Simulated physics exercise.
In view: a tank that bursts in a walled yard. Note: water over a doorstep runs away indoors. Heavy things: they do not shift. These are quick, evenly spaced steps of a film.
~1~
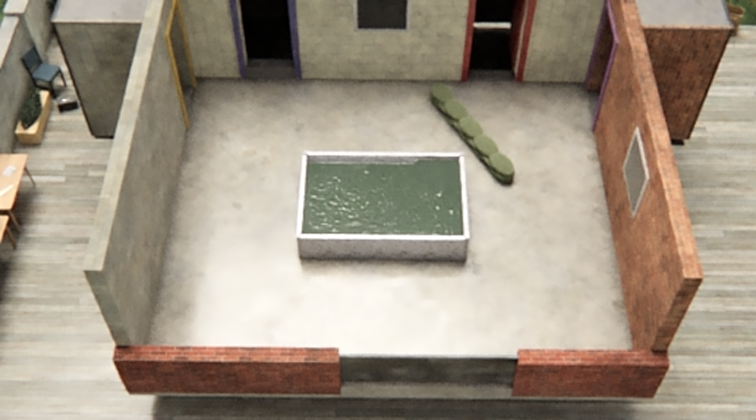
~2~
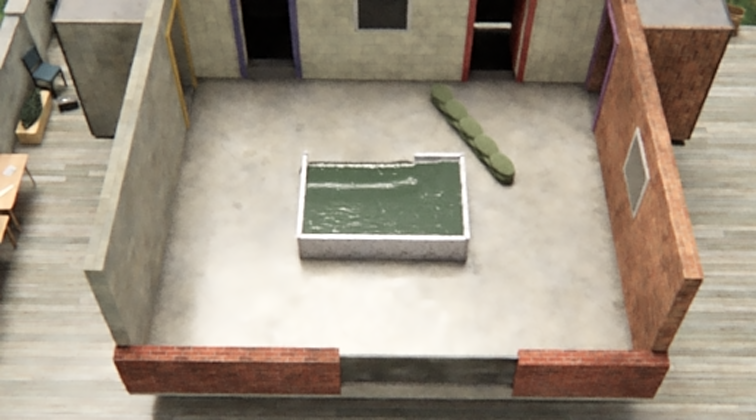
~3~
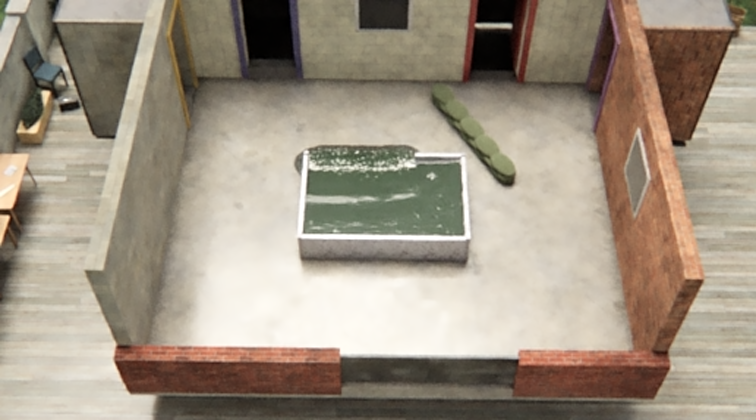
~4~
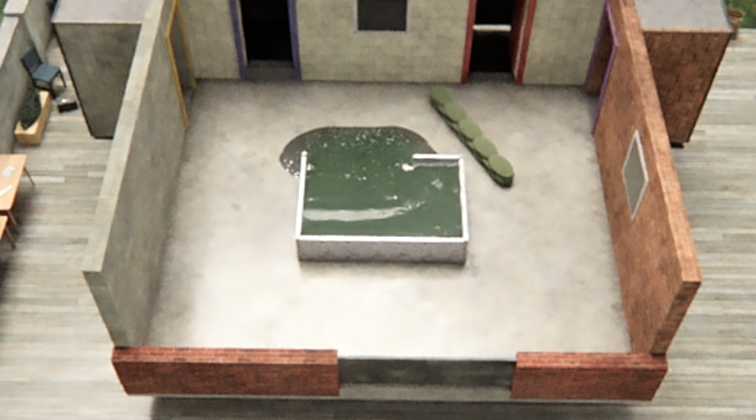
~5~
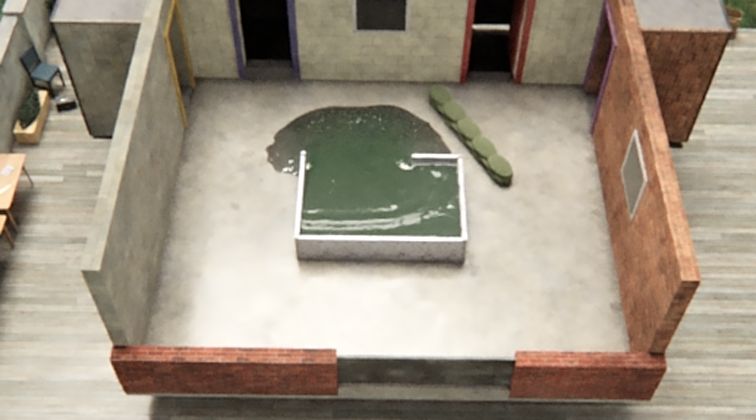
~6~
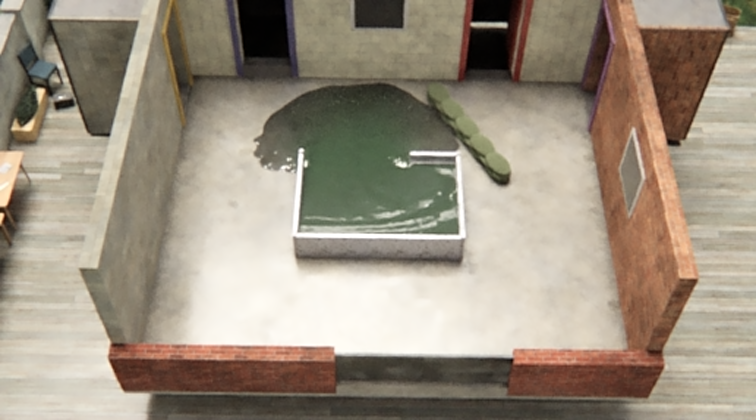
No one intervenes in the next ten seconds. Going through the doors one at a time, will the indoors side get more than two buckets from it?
Blue door: Two buckets at most; red door: Two buckets at most; yellow door: More than two buckets; purple door: More than two buckets.
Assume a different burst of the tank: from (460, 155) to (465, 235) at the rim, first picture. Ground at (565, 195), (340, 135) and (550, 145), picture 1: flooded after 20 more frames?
Point by point: Swamped, swamped and swamped.
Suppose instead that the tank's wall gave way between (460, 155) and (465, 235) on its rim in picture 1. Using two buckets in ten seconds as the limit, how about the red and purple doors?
Red door: Above the limit; purple door: Above the limit.
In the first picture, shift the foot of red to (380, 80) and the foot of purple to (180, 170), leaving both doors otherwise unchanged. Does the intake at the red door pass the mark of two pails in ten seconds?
For the red door, it gets beyond it.
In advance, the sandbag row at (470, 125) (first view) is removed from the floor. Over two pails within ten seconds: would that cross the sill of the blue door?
I reckon the blue one comes in beneath the threshold this time.
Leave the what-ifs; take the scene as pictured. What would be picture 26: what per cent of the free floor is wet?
My estimate is close to 35 per cent.
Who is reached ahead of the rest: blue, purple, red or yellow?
That's the blue-painted one.
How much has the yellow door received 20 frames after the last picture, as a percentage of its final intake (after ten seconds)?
Roughly 45 %.
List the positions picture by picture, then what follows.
In the first frame, the open tank at (383, 197) is whole and still.
In the second frame, the front is at a hidden place, out from the gap on the open tank's far side.
In the third frame, water pours out on the open tank's far side and has run to (301, 160).
In the fourth frame, water pours out on the open tank's far side and has run to (297, 143).
In the fifth frame, water pours out on the open tank's far side and has run to (402, 112).
In the sixth frame, the front is at (390, 89), out from the gap on the open tank's far side.
A moment on, water covers 20 % of the floor; the blue door wet at the sill, nothing in, the red door not reached, the yellow door not reached, the purple door not reached.
Next, water covers 25 % of the floor; the blue door wet at the sill, nothing in, the red door wet at the sill, nothing in, the yellow door not reached, the purple door not reached.
Then, water covers 35 % of the floor; the blue door wet at the sill, nothing in, the red door wet at the sill, nothing in, the yellow door far over two buckets in, the purple door under two buckets in.
Later, water covers 70 % of the floor; the blue door wet at the sill, nothing in, the red door under two buckets in, the yellow door far over two buckets in, the purple door over two buckets in.
In the end, water covers 85 % of the floor; the blue door wet at the sill, nothing in, the red door under two buckets in, the yellow door far over two buckets in, the purple door over two buckets in.
